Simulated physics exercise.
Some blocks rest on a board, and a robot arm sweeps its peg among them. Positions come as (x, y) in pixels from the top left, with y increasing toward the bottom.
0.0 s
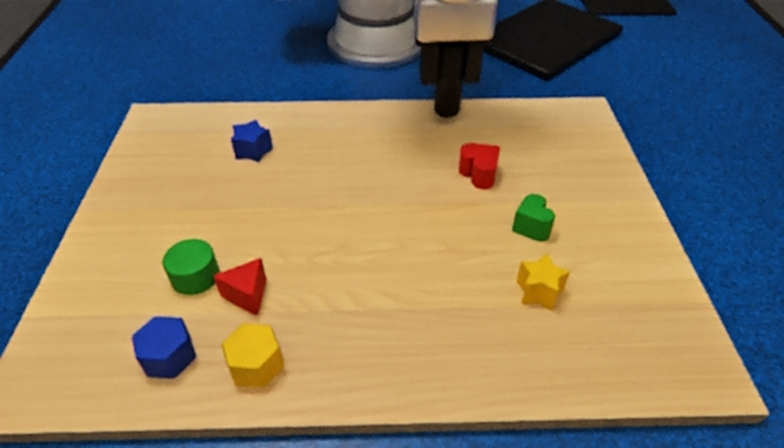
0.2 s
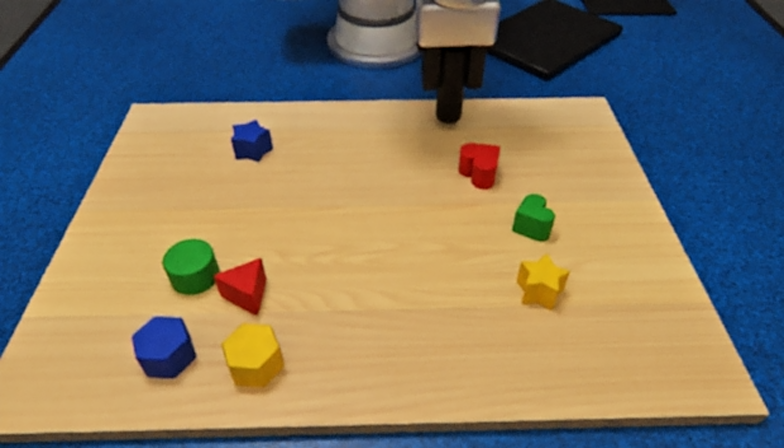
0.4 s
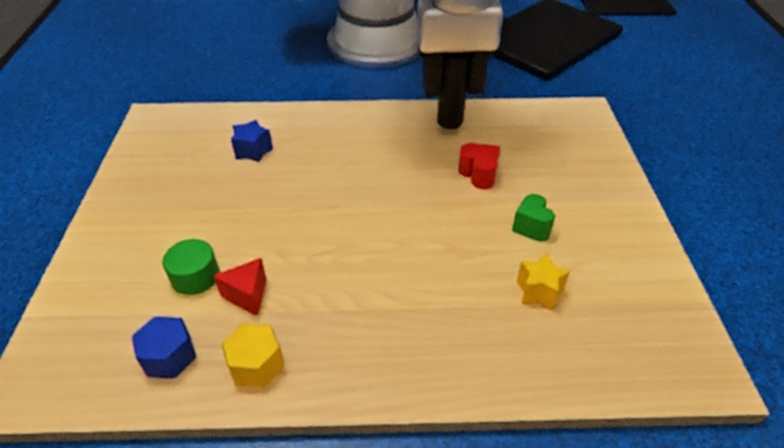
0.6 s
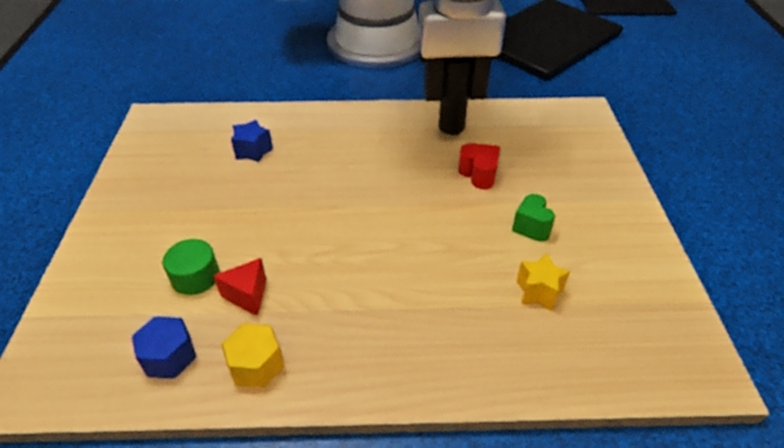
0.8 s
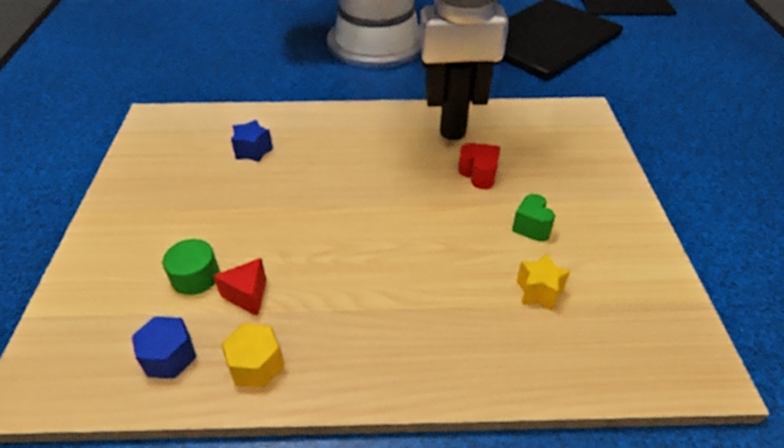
A robot arm with a dark peg stands at the far edge of a pale wooden board on a blue surface, seen from above and in front. A blue star sits far left, with a green cylinder, red triangle, blue hexagon and yellow hexagon nearer, while a red heart, green heart and yellow star line the right. The peg slides slightly toward the red heart, the blocks and view staying still.
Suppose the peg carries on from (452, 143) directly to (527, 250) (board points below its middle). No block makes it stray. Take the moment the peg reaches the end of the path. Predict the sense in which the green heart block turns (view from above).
Verdict: Clockwise.
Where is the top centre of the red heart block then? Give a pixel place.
Somewhere near (547, 199).
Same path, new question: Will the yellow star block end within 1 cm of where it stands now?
My answer is yes.
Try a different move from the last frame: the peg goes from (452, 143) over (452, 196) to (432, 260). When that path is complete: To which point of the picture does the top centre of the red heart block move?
I predict (492, 166).
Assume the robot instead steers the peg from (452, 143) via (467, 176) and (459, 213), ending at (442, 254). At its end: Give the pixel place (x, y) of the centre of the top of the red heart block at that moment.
The centre of its top will be at (502, 178).
What follows on the original path. One third of the way, peg (475, 165); red heart block (502, 171), turned 20° anticlockwise.
Two thirds of the way, peg (500, 200); red heart block (536, 193), turned 95° anticlockwise; green heart block (555, 216), turned 35° clockwise.
At the end, peg (530, 241); red heart block (547, 199), turned 115° anticlockwise; green heart block (571, 224), turned 35° clockwise; yellow star block still.
